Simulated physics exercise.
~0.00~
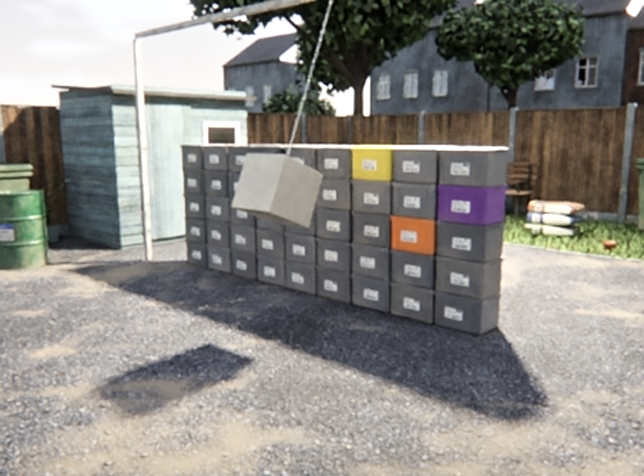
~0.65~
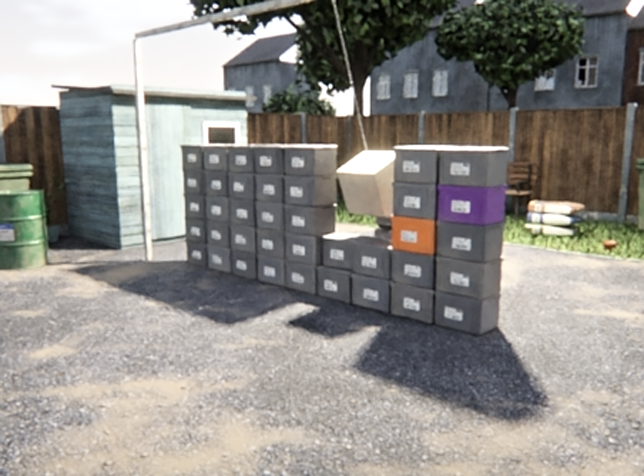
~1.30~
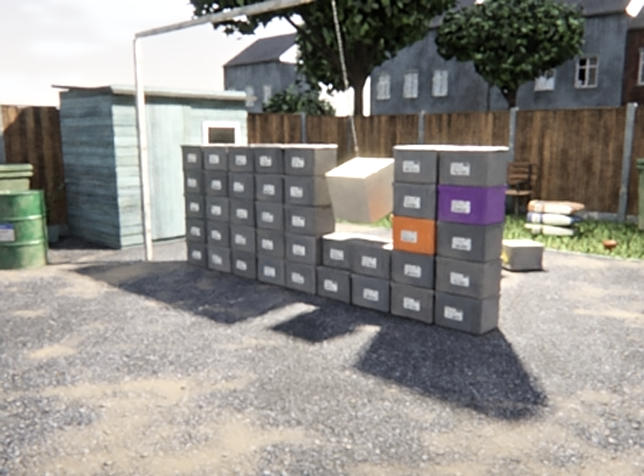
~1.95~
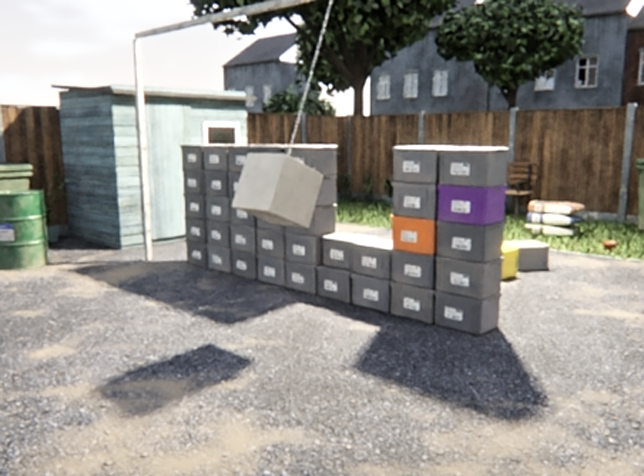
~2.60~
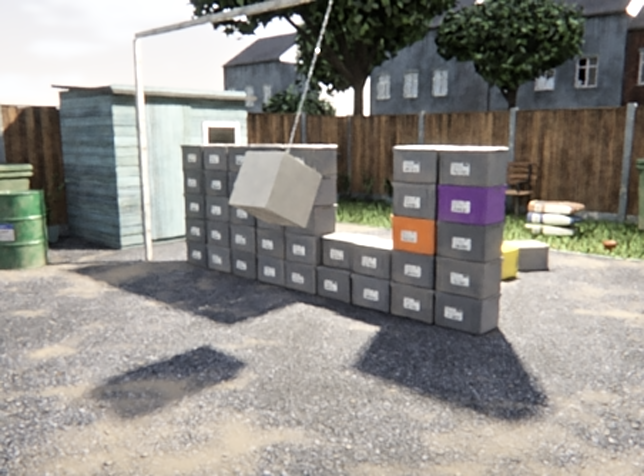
Wall of grey totes being struck by a swinging block, yellow tote falling behind, orange and purple totes staying in place.
